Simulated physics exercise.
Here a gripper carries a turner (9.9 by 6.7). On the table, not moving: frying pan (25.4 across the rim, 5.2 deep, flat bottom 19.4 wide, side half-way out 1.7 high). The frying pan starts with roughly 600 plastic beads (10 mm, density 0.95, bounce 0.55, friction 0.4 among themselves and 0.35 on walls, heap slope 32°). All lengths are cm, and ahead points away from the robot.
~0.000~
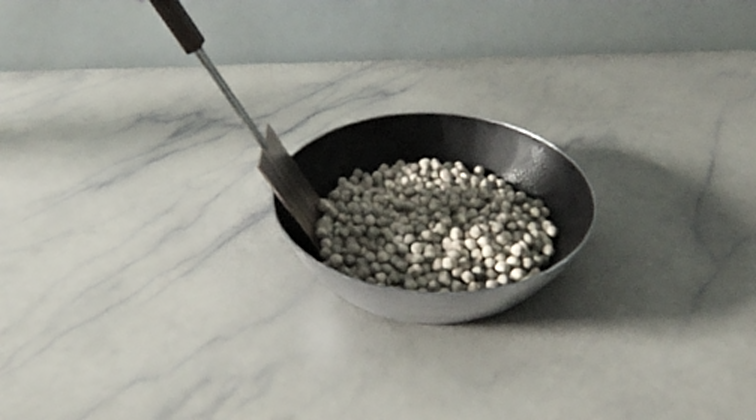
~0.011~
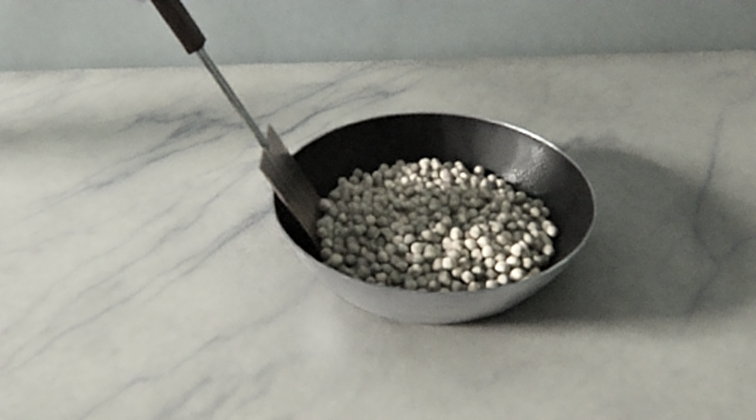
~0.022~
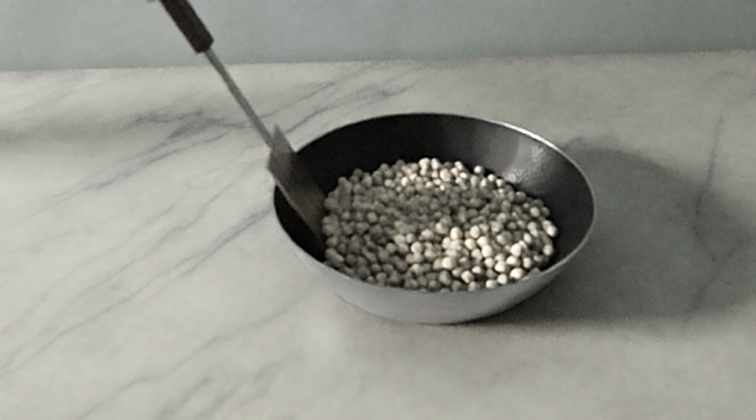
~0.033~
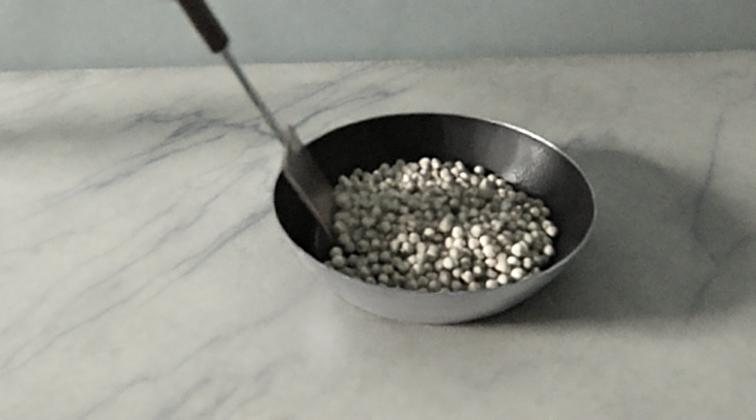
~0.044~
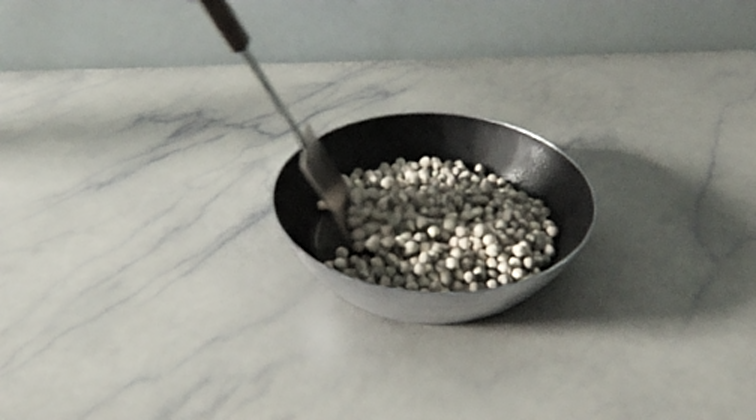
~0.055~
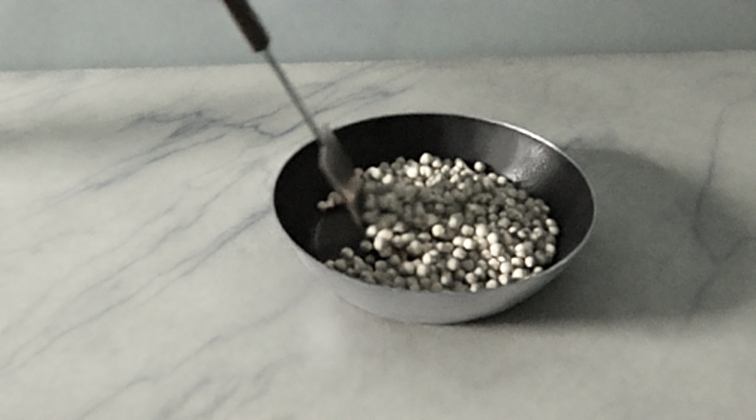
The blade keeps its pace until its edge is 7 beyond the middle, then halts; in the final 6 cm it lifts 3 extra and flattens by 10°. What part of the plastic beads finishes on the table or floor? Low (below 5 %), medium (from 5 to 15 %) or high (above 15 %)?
Share on the table or floor: Medium (from 5 to 15 %).
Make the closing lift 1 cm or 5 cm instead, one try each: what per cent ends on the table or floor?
About 5 and 10 per cent.
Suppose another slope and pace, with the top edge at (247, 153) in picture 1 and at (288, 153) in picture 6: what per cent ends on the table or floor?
About 5 per cent.
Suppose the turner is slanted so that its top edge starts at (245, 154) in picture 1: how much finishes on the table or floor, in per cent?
About 10 per cent.
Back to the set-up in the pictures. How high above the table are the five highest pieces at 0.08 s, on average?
Roughly 6 cm.
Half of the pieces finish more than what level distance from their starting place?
About 3 cm.
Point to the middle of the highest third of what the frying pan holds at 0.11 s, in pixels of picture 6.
At about (470, 206).
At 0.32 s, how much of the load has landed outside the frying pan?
Roughly 6 per cent.
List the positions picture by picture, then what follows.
Turner top edge at (263, 144), sloping 65°; upper third of the load around (425, 222), from x 320 to 555, top at y 165; 595 in the frying pan, in the first picture.
Turner top edge at (264, 144), sloping 65°; upper third of the load around (425, 221), from x 320 to 555, top at y 165, in the second picture.
Turner top edge at (271, 144), sloping 65°; upper third of the load around (423, 221), from x 320 to 555, top at y 165, in the third picture.
Turner top edge at (286, 144), sloping 65°; upper third of the load around (418, 219), from x 320 to 555, top at y 165, in the fourth picture.
Turner top edge at (304, 143), sloping 65°; upper third of the load around (422, 216), from x 320 to 555, top at y 165, in the fifth picture.
Turner top edge at (323, 143), sloping 65°; upper third of the load around (425, 212), from x 320 to 555, top at y 160; 595 in the frying pan, in the sixth picture.
After 0.08 s, sloping 65°, highest piece 6 above the table; 595 in the frying pan.
After 0.11 s, sloping 62°, highest piece 7 above the table; 595 in the frying pan.
After 0.32 s, sloping 55°, highest piece 11 above the table; 543 in the frying pan, 40 on the table or floor, 12 on the blade or in flight.
After 1.37 s, sloping 55°, highest piece 5 above the table; 543 in the frying pan, 52 on the table or floor.
At rest, 543 in the frying pan, 52 on the table or floor. That is 9 % on the table or floor.
